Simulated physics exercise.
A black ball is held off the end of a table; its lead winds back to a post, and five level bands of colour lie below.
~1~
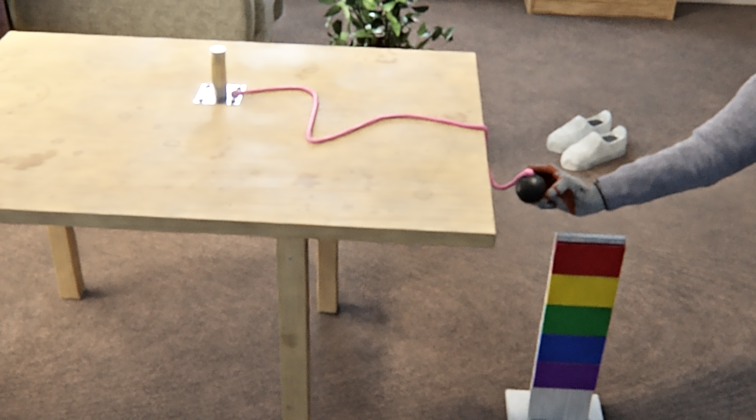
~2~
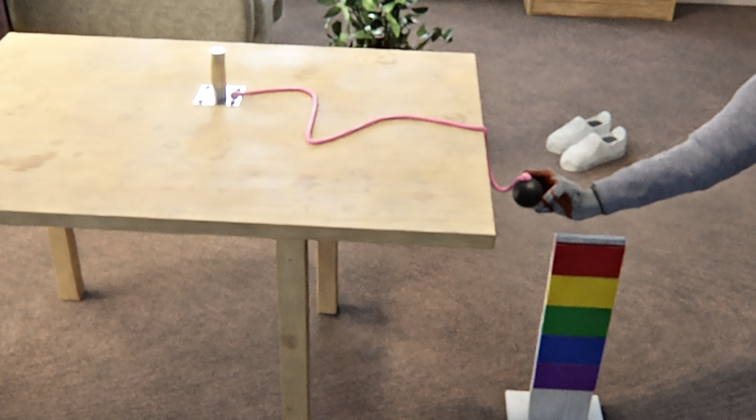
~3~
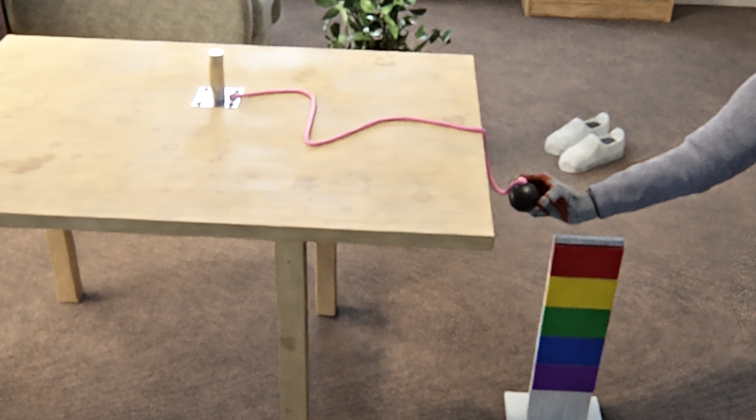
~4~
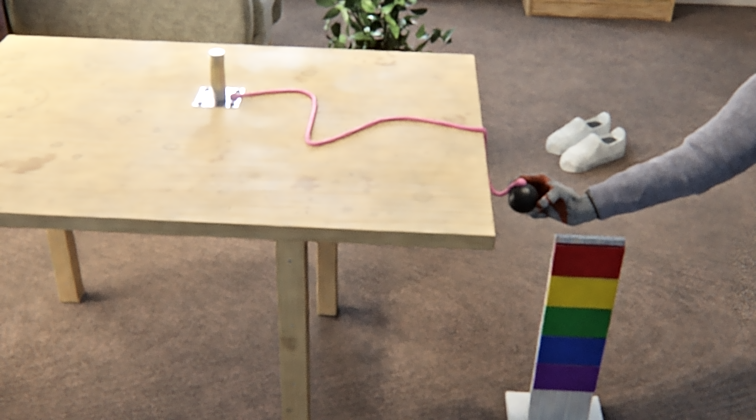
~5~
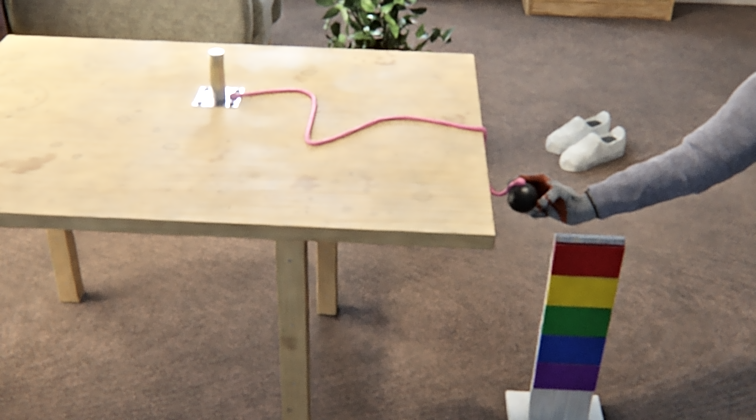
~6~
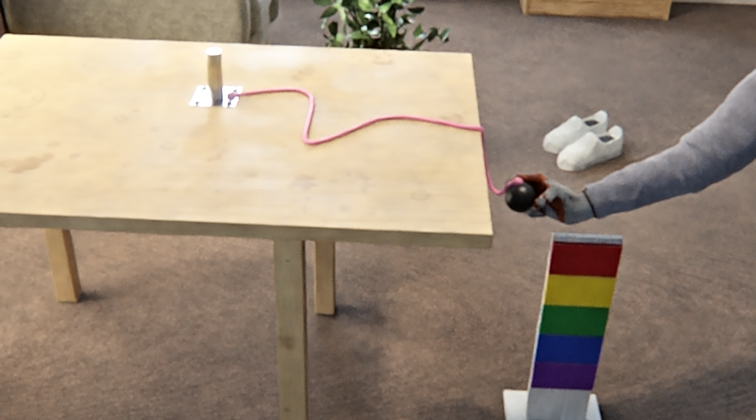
A black ball on a pink cord stayed almost still in a gloved hand off the table's right end, shifting only slightly, with the cord winding back to a post and rainbow bands below.
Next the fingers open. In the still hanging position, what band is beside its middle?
Its centre hangs level with the blue band.
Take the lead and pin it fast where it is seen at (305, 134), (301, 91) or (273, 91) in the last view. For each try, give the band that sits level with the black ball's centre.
Each in turn comes out as yellow, blue, blue.
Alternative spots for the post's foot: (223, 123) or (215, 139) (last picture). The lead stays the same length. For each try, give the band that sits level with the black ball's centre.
In that order: Purple; purple.
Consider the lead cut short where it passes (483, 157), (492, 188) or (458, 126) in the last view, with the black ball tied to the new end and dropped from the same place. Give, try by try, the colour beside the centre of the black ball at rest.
First try: Yellow; second try: Green; third try: Red.
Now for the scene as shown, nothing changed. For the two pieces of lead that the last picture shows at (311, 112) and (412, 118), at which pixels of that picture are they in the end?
In that view they reach (349, 114) and (481, 186).
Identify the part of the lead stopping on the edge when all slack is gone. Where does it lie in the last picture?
Roughly (366, 124).
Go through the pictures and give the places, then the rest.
In the first frame, black ball (531, 189); red (588, 261); yellow (583, 292); green (577, 322); blue (571, 350); purple (566, 377).
In the second frame, black ball (528, 193); lead through (277, 90) (314, 114) (336, 137) (408, 117) (484, 143).
In the third frame, black ball (524, 197).
In the fourth frame, black ball (523, 198); lead through (277, 92) (313, 115) (335, 139) (408, 118) (484, 145).
In the fifth frame, black ball (523, 198).
In the sixth frame, black ball (520, 197); lead through (274, 91) (310, 114) (333, 138) (405, 117) (482, 144).
Early on, ball near (439, 325); level with blue.
Midway, ball near (477, 336); level with blue.
Finally, ball near (460, 334); level with blue. Its middle rests at the blue band.
